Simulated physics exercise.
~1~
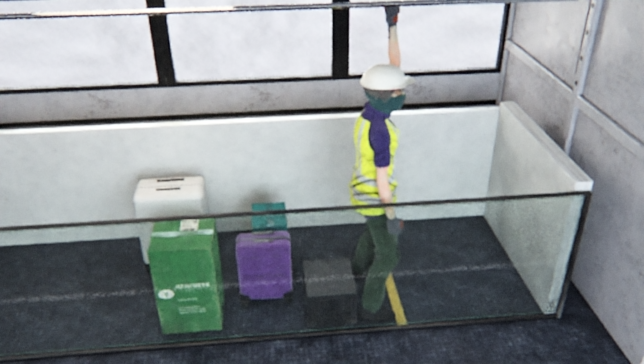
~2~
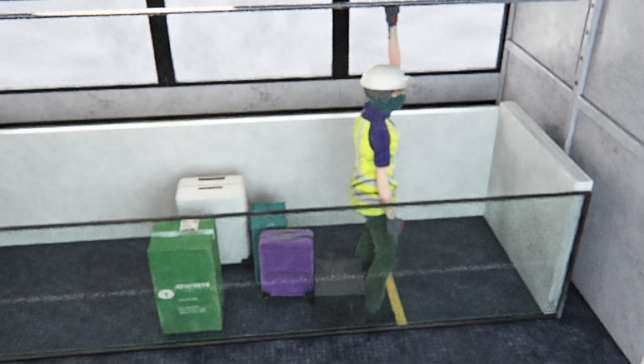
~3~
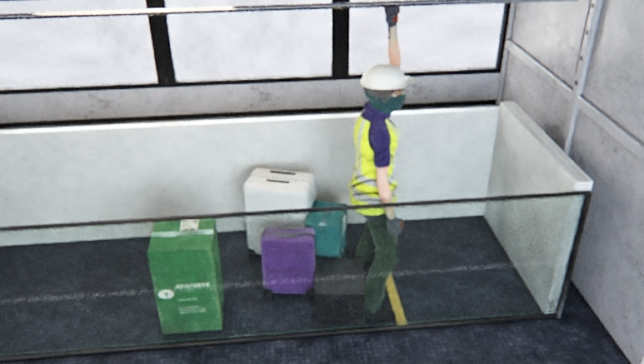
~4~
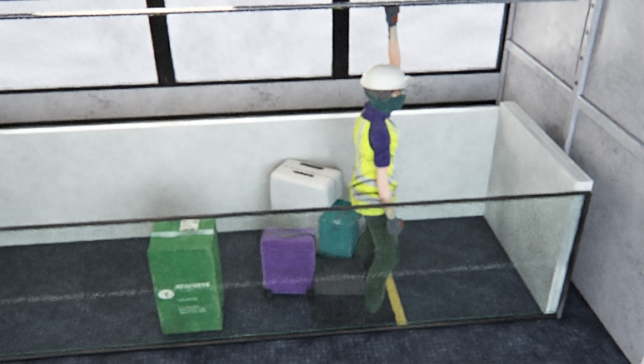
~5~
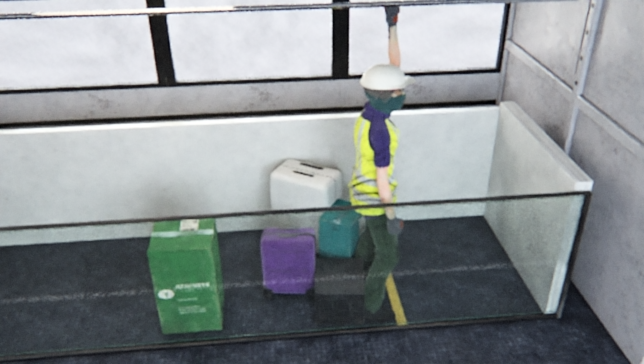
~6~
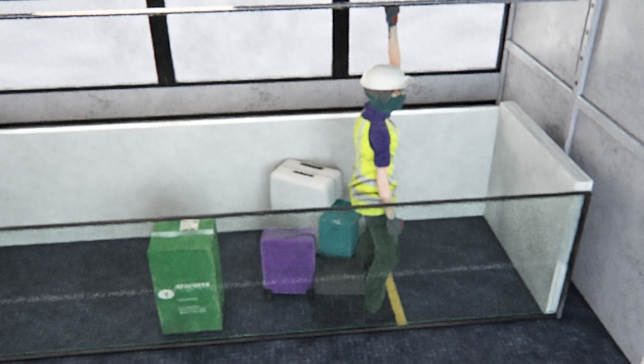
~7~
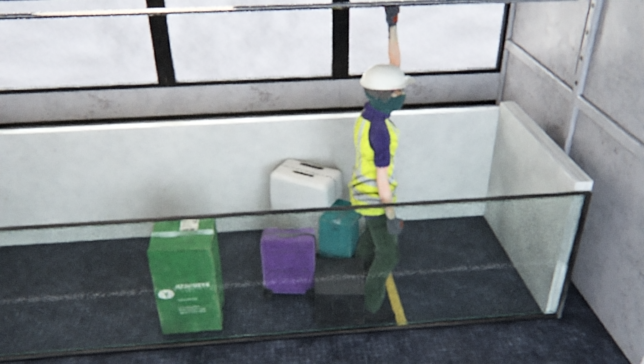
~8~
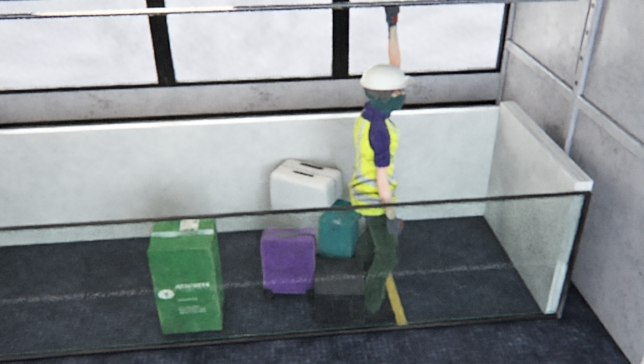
White and purple suitcases and a teal bag slide right, stopping short of the yellow line.
